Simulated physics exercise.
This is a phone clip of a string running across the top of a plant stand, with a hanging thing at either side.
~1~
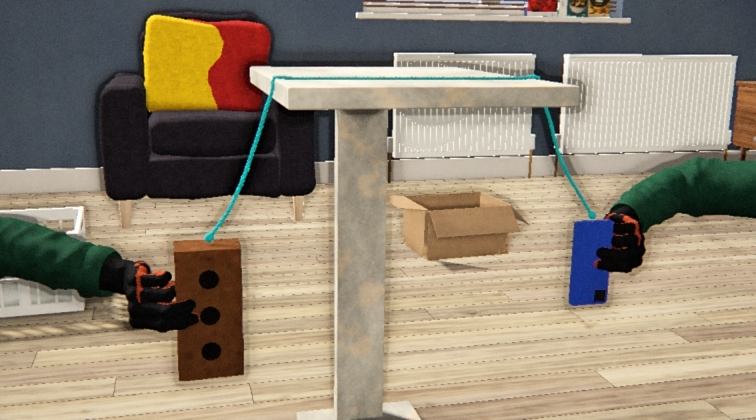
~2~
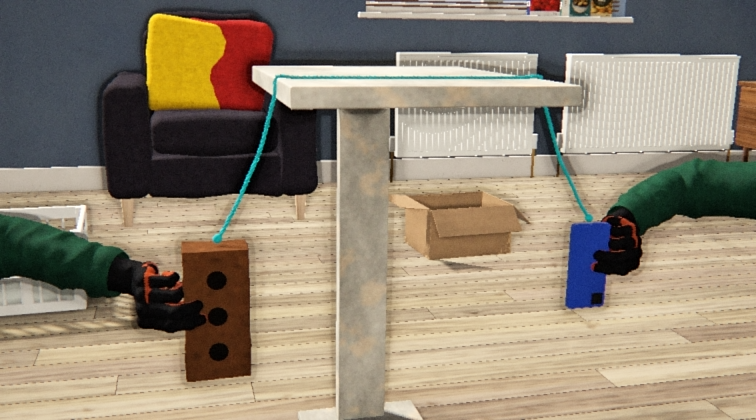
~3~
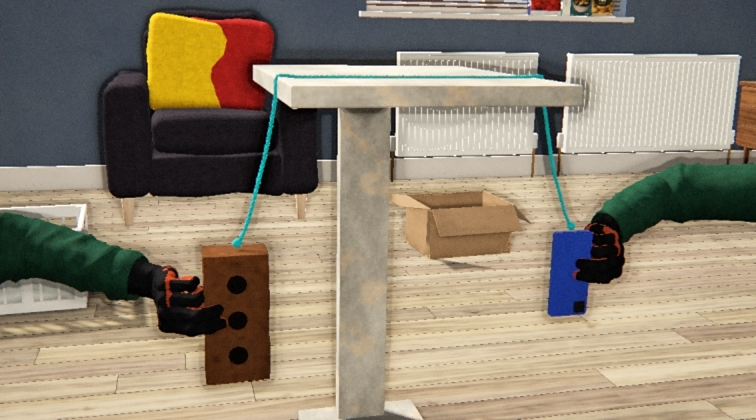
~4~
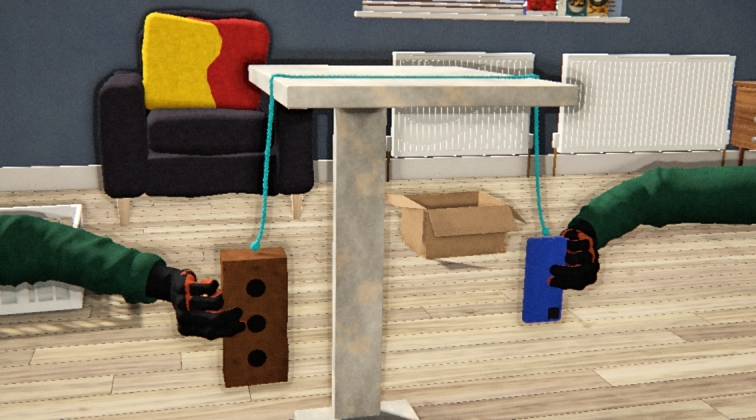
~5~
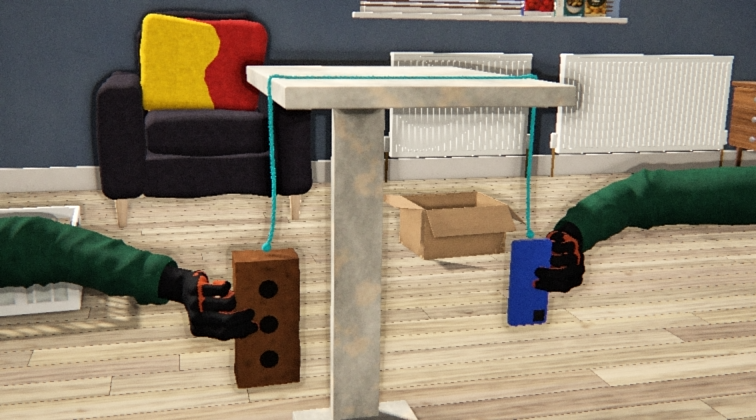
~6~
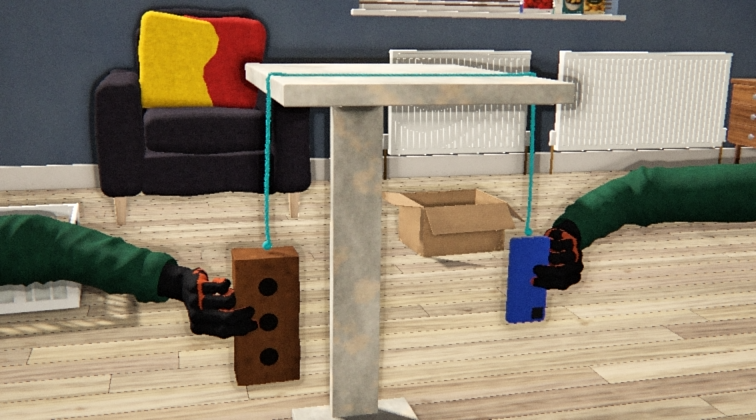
The clip opens with two gloved hands in green sleeves holding a brown brick at left and a blue phone at right, joined by a teal string over a plant stand. The hands move both objects inward, lowering them slightly, until the string's sides hang nearly straight, and then they barely move.
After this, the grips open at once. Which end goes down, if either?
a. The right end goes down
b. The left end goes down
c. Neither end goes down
The answer is b.
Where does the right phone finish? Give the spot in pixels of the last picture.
It settles near (554, 102).
Then, 0.58 s on from there, left brick down on the floor; right phone pulled up onto the top near (570, 61).
Then, 1.22 s on from there, left brick down on the floor; right phone higher near (554, 102).
In the end, left brick down on the floor; right phone higher near (555, 102). The string sinks on the left side.
